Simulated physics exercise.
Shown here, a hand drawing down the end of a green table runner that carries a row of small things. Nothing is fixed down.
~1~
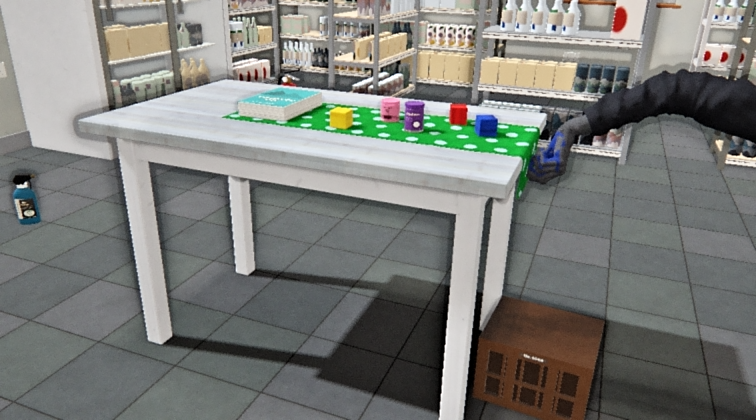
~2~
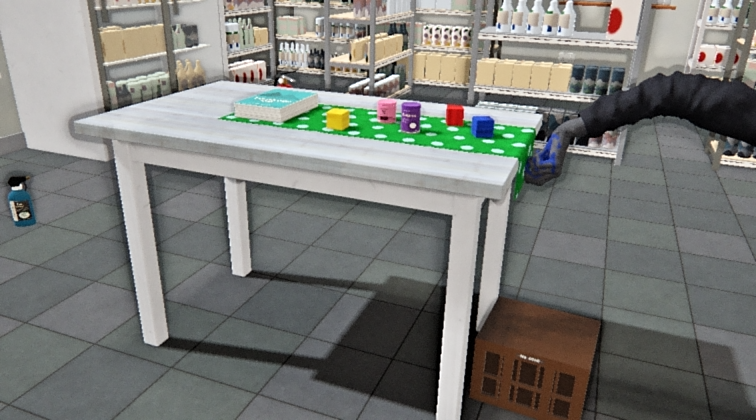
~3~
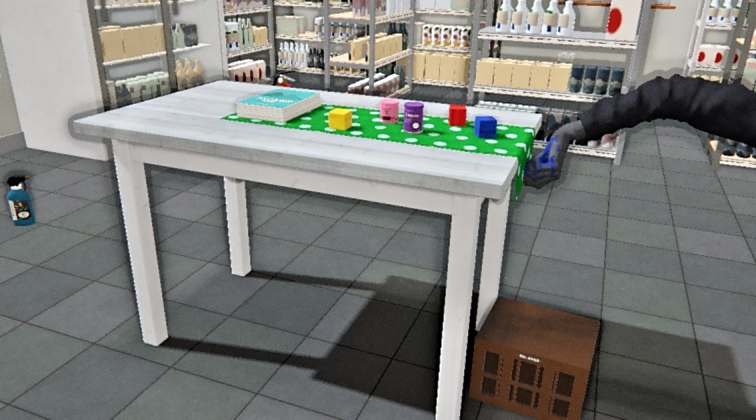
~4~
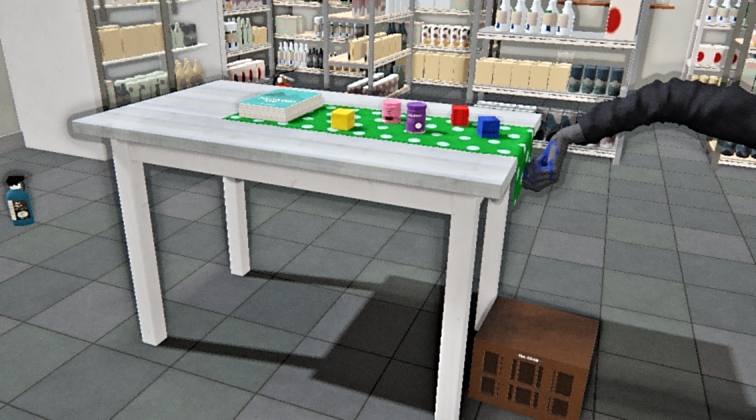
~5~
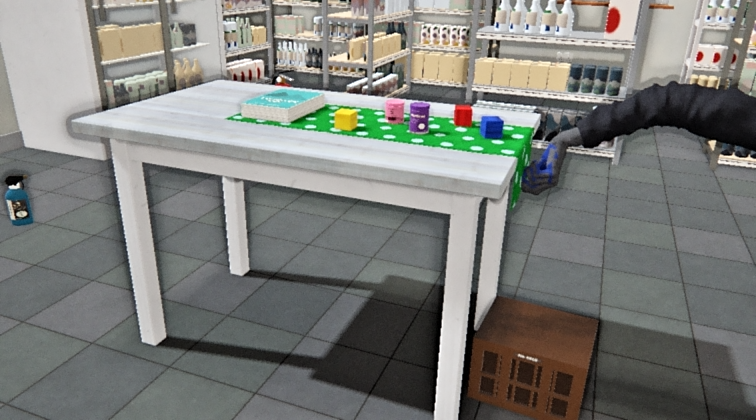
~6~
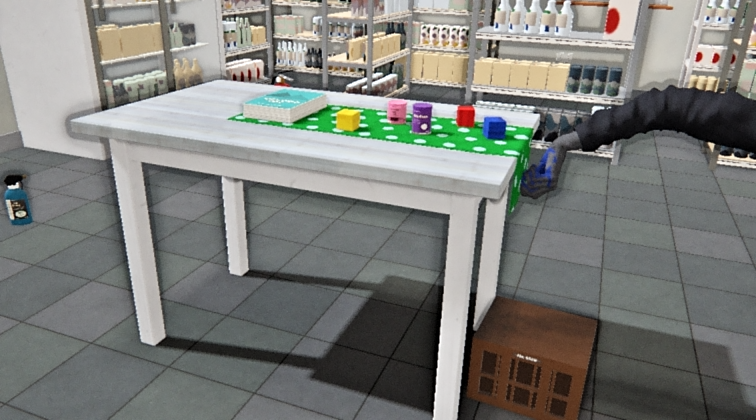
The clip opens on a white table in a shop-like room, a dark-sleeved arm at the right holding the end of a green polka-dot runner. The hand draws the cloth down slightly, and the book, colourful cubes and small containers on it shift a little to the right together.
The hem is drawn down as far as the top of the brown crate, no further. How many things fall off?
The table loses four.
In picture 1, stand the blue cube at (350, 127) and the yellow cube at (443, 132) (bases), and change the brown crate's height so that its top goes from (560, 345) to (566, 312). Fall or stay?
The blue cube stays on, the yellow cube comes down.
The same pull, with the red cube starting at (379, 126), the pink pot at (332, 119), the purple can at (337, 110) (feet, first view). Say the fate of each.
The red cube tumbles off, the pink pot survives, the purple can does not fall.
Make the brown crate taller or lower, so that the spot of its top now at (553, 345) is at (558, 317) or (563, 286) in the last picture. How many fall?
The count: 3 and 2.
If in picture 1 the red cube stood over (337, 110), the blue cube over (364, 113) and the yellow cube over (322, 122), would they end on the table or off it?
The red cube keeps its place on top; the blue cube keeps its place on top; the yellow cube keeps its place on top.
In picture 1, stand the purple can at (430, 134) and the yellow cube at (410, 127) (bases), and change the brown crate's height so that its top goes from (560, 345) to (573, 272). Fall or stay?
The purple can survives; the yellow cube survives.
Soon after, hem near (515, 237); blue cube gone.
Then, hem near (511, 289); blue cube, red cube and purple can gone.
Further on, hem on the crate; blue cube, red cube, purple can and pink pot gone.
At rest, hem on the crate; blue cube, red cube, purple can and pink pot gone. The count of fallen things is four.
